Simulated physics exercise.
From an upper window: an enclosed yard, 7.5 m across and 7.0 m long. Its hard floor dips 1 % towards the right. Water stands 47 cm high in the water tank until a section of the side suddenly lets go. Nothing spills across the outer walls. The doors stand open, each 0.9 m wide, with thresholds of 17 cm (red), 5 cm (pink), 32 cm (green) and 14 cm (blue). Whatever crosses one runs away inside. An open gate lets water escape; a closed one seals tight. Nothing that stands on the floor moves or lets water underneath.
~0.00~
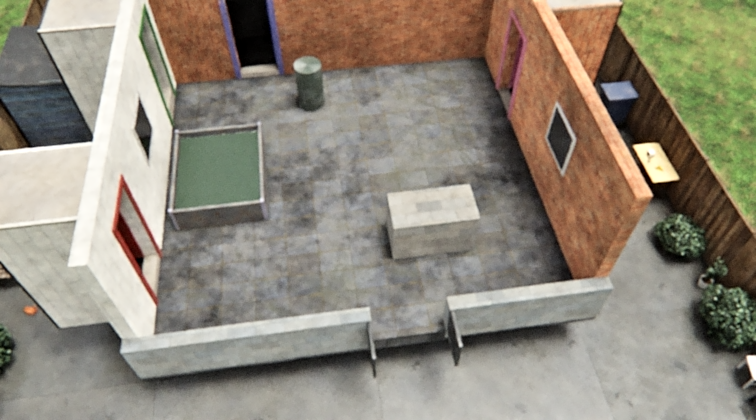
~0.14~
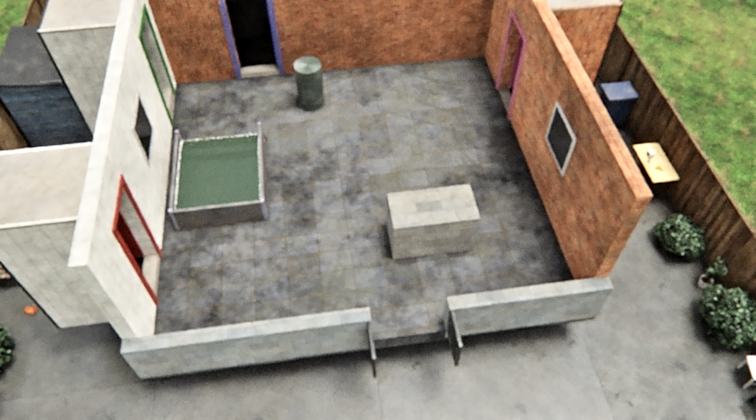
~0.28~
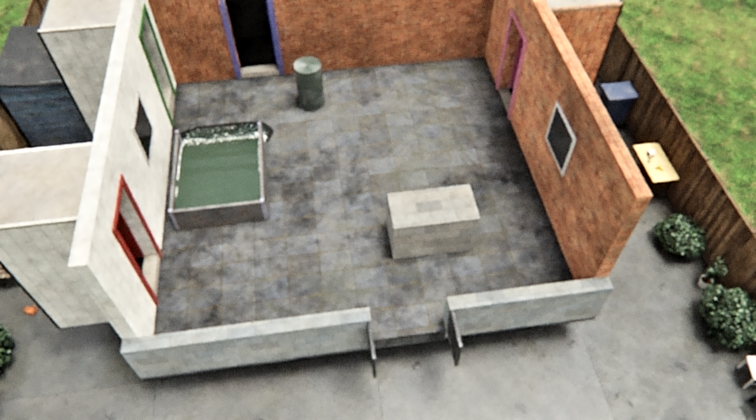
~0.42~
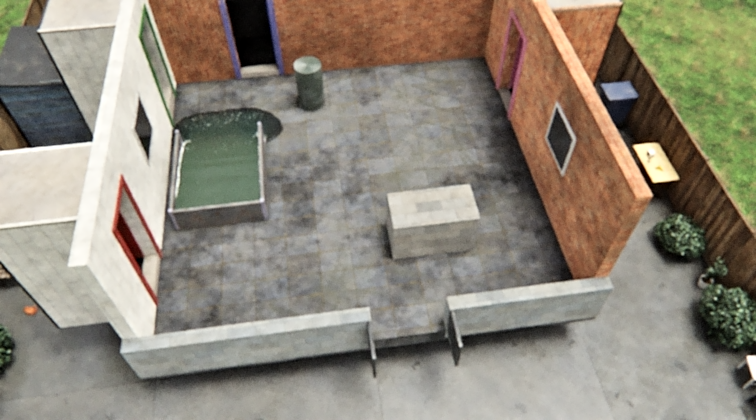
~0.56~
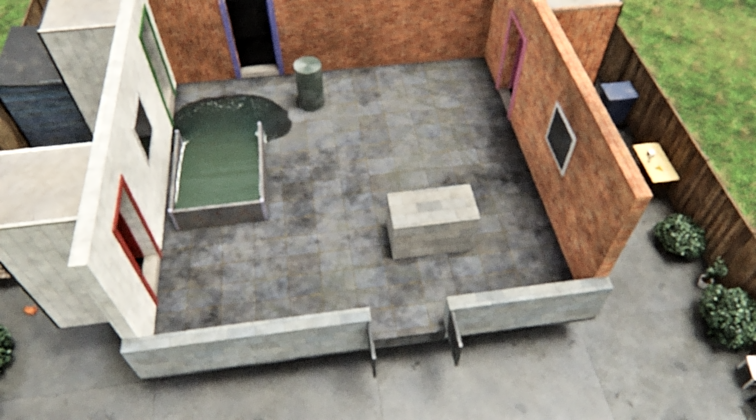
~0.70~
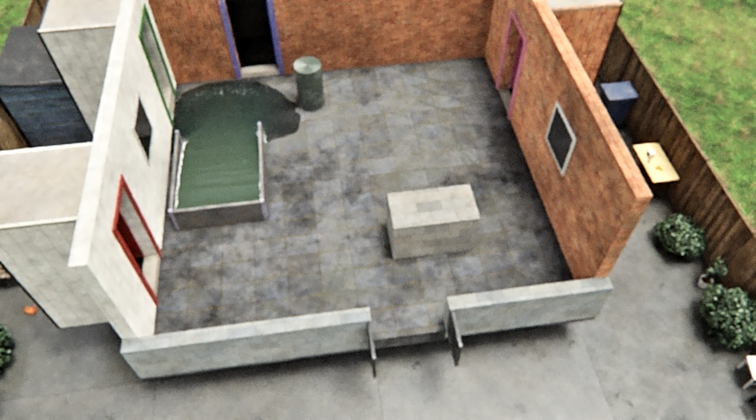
Green water pouring over the far side of a low square tank and spreading across the grey floor of a walled yard.
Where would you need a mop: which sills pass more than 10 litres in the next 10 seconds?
The water let in: At the red door it does not reach the limit; at the pink door it exceeds the limit; at the green door it stays under the limit; at the blue door it exceeds the limit.
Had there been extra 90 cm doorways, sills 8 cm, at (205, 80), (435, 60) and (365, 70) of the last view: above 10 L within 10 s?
In turn: Over, not over, under.
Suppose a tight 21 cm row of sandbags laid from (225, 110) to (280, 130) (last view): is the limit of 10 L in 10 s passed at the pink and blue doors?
Against that limit: Pink past it, blue under.
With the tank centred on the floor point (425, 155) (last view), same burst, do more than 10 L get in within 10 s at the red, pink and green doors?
Then: Red not over, pink above, green under.
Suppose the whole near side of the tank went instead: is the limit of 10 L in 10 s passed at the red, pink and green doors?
Against that limit: Red not over, pink under, green below.
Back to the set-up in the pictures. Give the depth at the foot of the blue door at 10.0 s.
About 4.5 cm.
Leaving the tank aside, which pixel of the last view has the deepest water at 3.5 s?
Around (300, 97).
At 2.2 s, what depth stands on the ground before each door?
In cm: Red 0, pink 0, green 22, blue 25.
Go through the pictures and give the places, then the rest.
In the first picture, the water tank at (219, 168) is whole and still, 47 cm deep.
In the second picture, the front is at a hidden place, 0.9 m from the gap on the water tank's far side; 0.3 m2 of floor is under water; 47 cm left at the back of the water tank.
In the third picture, the front is at (268, 131), 1.0 m from the gap on the water tank's far side; 1.1 m2 of floor is under water; 47 cm left at the back of the water tank.
In the fourth picture, the front is at (276, 122), 1.3 m from the gap on the water tank's far side; 2.1 m2 of floor is under water; 47 cm left at the back of the water tank.
In the fifth picture, the front is at (254, 98), 1.7 m from the gap on the water tank's far side; 3.3 m2 of floor is under water; 47 cm left at the back of the water tank.
In the sixth picture, the front is at (246, 83), 2.1 m from the gap on the water tank's far side; 4.5 m2 of floor is under water; 44 cm left at the back of the water tank.
After 1.4 s water covers 15 % of the floor and is deepest (31 cm) near (176, 88); red door not reached, pink door not reached, green door 11 cm at the sill, 0 L in, blue door 22 cm at the sill, 5 L in.
After 2.2 s water covers 15 % of the floor and is deepest (30 cm) near (183, 102); red door not reached, pink door not reached, green door 22 cm at the sill, 0 L in, blue door 25 cm at the sill, 30 L in.
After 3.5 s water covers 25 % of the floor and is deepest (24 cm) near (300, 97); red door not reached, pink door not reached, green door 17 cm at the sill, 0 L in, blue door 18 cm at the sill, 67 L in.
After 6.0 s water covers 50 % of the floor and is deepest (13 cm) near (480, 61); red door 2 cm at the sill, 0 L in, pink door 11 cm at the sill, 21 L in, green door 7 cm at the sill, 0 L in, blue door 10 cm at the sill, 72 L in.
After 10.0 s water covers 65 % of the floor and is deepest (14 cm) near (574, 301); red door 1 cm at the sill, 0 L in, pink door 7 cm at the sill, 50 L in, green door 4 cm at the sill, 0 L in, blue door 4 cm at the sill, 72 L in.
